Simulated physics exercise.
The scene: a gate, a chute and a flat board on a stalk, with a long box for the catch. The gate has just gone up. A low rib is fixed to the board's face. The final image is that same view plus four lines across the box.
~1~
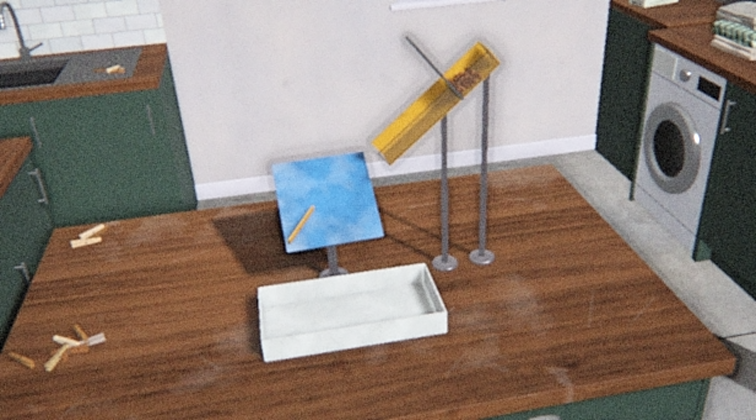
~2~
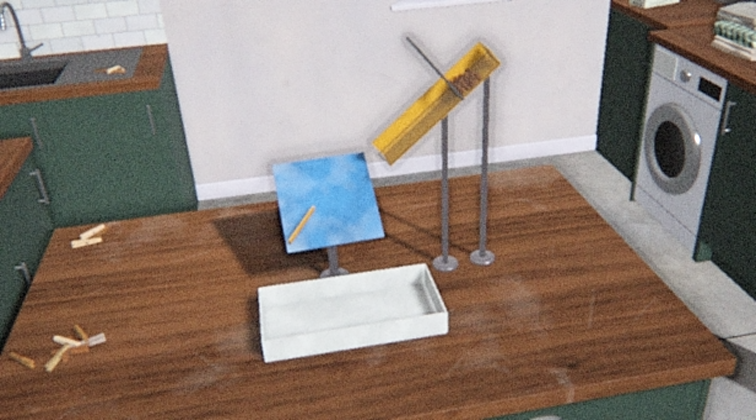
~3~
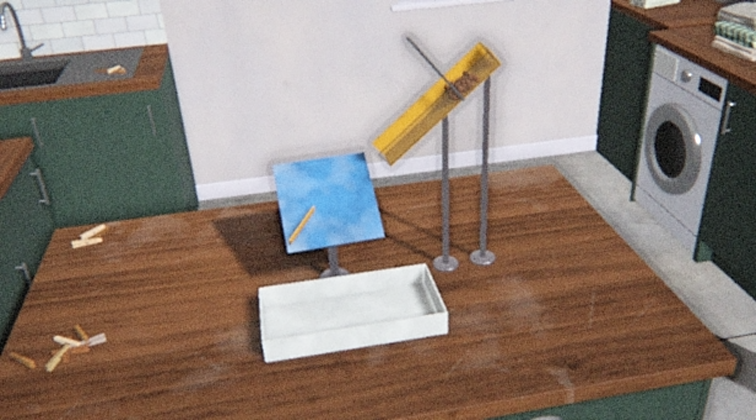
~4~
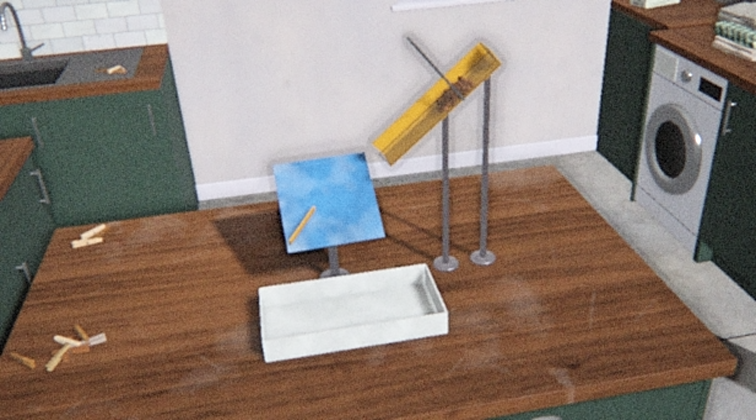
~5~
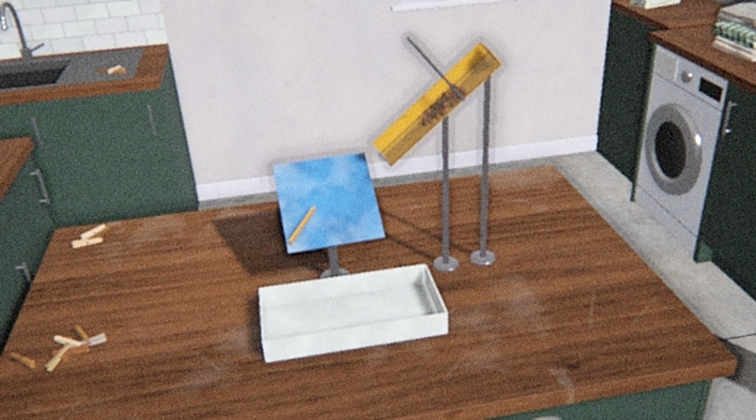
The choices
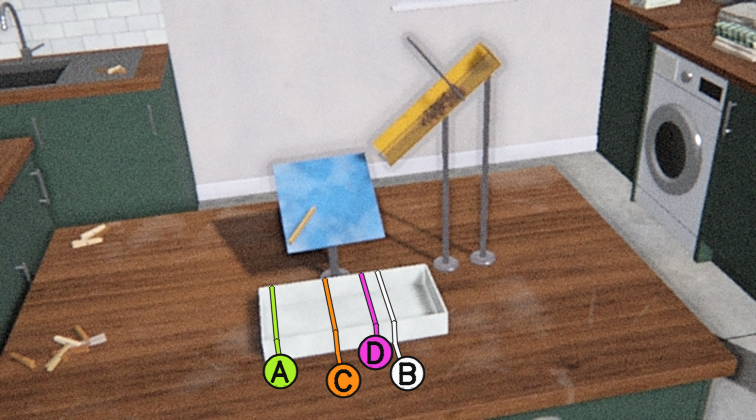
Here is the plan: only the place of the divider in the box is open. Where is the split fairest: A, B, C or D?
C.
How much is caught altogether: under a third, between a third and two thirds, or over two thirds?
It is over two thirds.
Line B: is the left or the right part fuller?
Left.
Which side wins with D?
The left side.
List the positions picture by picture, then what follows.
Load behind the gate at (462, 79), bits of dog kibble; lip of the chute at (386, 160), sloping fairly steeply, in the first frame.
Middle of the board at (327, 200), tilted fairly steeply; middle of its low edge at (337, 244); of its high edge at (319, 158), in the second frame.
Front corners of the box at (263, 342) and (447, 313), empty; front of the load at (451, 96), in the third frame.
Middle of the load at (452, 92); its front at (441, 111), about a quarter of the way to the lip; rib from (314, 206) to (290, 241), in the fourth frame.
Middle of the load at (443, 102); its front at (424, 124), about half of the way to the lip, in the fifth frame.
On the marked copy, line A crosses the front rim at (276, 340); line B crosses the front rim at (393, 321); line C crosses the front rim at (335, 330); line D crosses the front rim at (375, 324).
With A, of what is caught, a stray few on the left of the divider, nearly all on the right.
With B, of what is caught, all on the left of the divider, none on the right.
With C, of what is caught, about two thirds on the left of the divider, about a third on the right.
With D, of what is caught, all on the left of the divider, none on the right.
